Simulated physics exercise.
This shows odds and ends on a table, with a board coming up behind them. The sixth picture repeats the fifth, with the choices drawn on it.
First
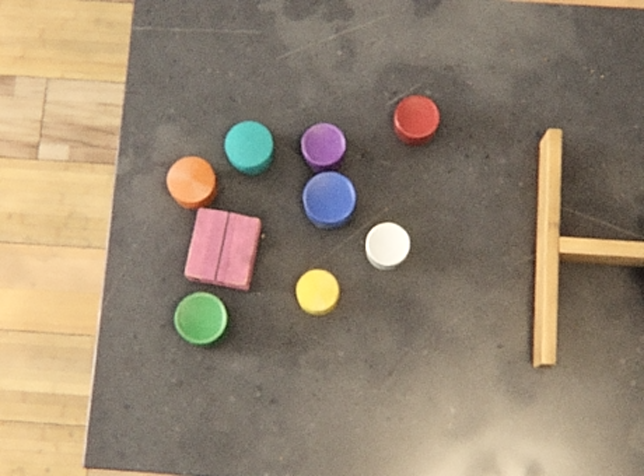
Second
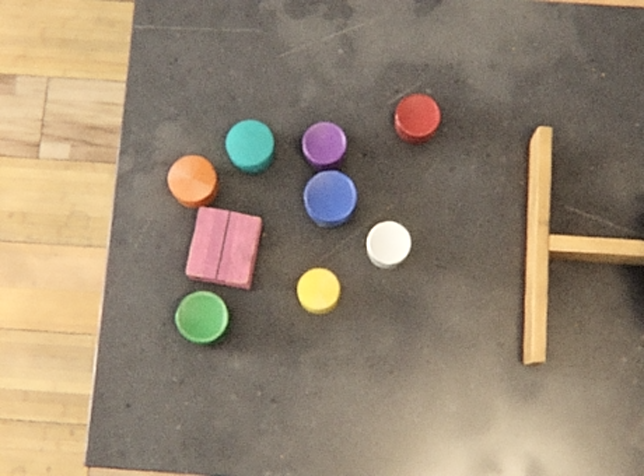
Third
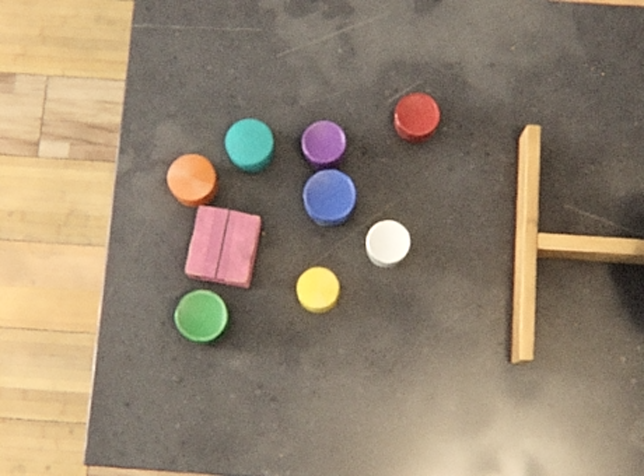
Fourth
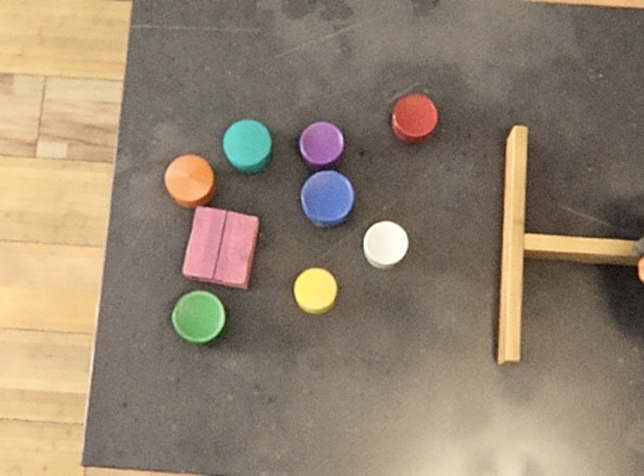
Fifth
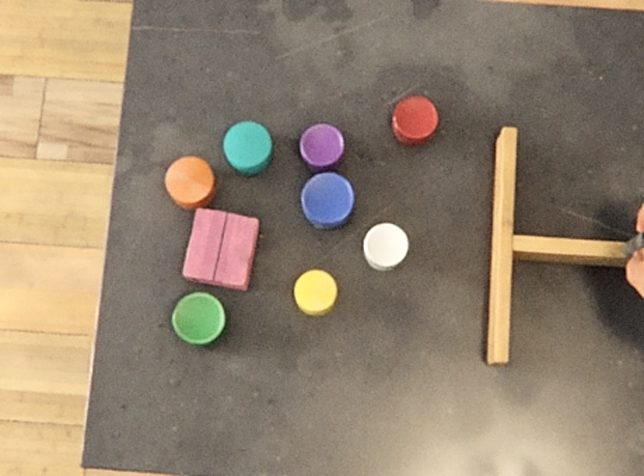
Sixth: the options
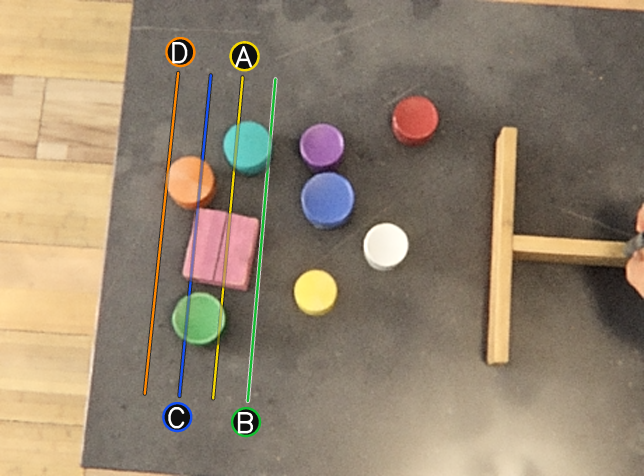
In the video, a T-shaped wooden board slides slowly left across a dark tabletop toward scattered colourful round objects and a pink box, which stay in place, while a hand comes into view at the right gripping its handle.
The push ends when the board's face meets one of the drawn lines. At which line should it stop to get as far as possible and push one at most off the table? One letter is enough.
The farthest such stop is C.
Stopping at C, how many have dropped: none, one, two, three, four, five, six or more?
In all, none.
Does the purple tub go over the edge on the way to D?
By then, no.
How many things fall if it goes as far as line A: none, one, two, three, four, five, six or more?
The count is none.
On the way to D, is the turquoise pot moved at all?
Yes.
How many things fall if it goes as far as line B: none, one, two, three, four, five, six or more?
In all, none.
On the marked copy, A at (228, 233); B at (262, 235); C at (196, 231); D at (162, 228).
Following C. Soon after the start, board (394, 234); red jar (390, 108); white tub (364, 246).
Later, board (282, 227); pink box (203, 248); turquoise pot (218, 148).
In the end, board (196, 221); orange tin (122, 184); pink box (120, 241); none fallen.
As for the rest, A is within the limit but short; B is within the limit but short; D drops three.
